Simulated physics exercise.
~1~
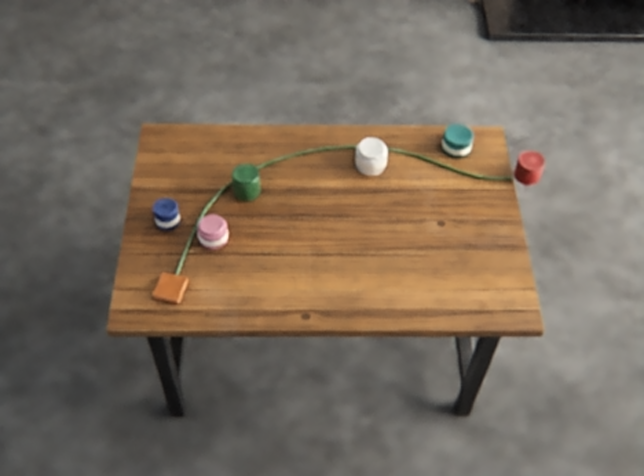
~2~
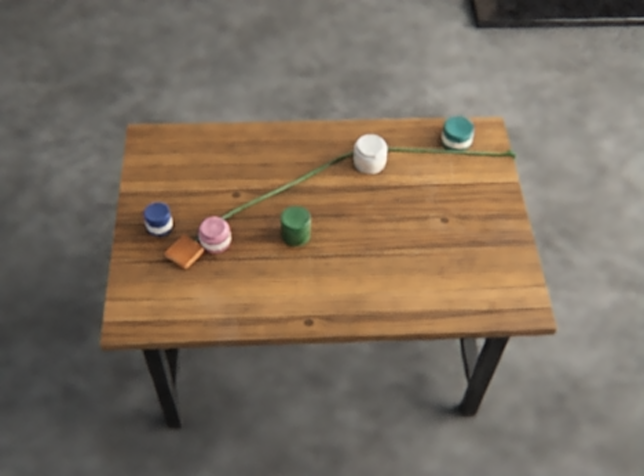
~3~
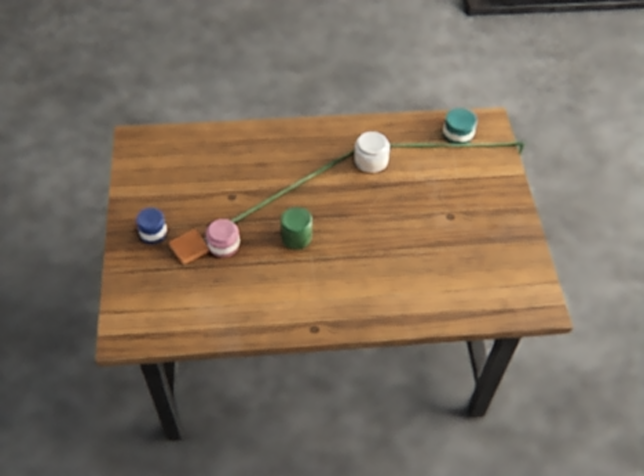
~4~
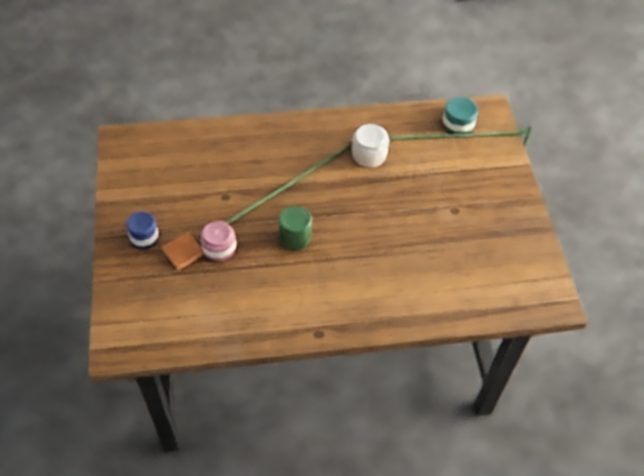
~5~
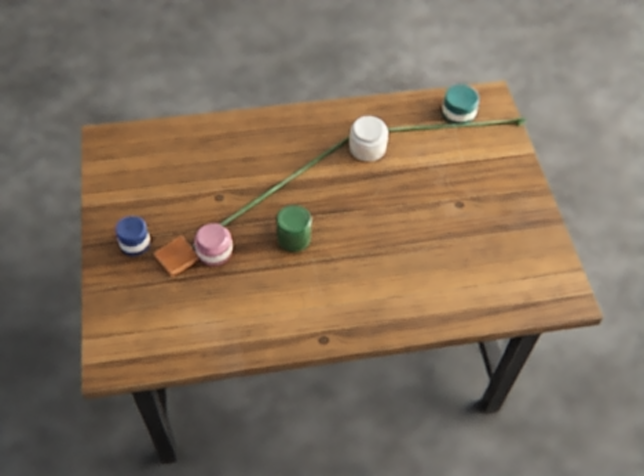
The red tub hanging past the table's right edge dropped out of sight, and the green cord pulled straighter, sliding the green tub toward the middle and drawing the orange block up beside the pink jar, while the white jar barely moved.
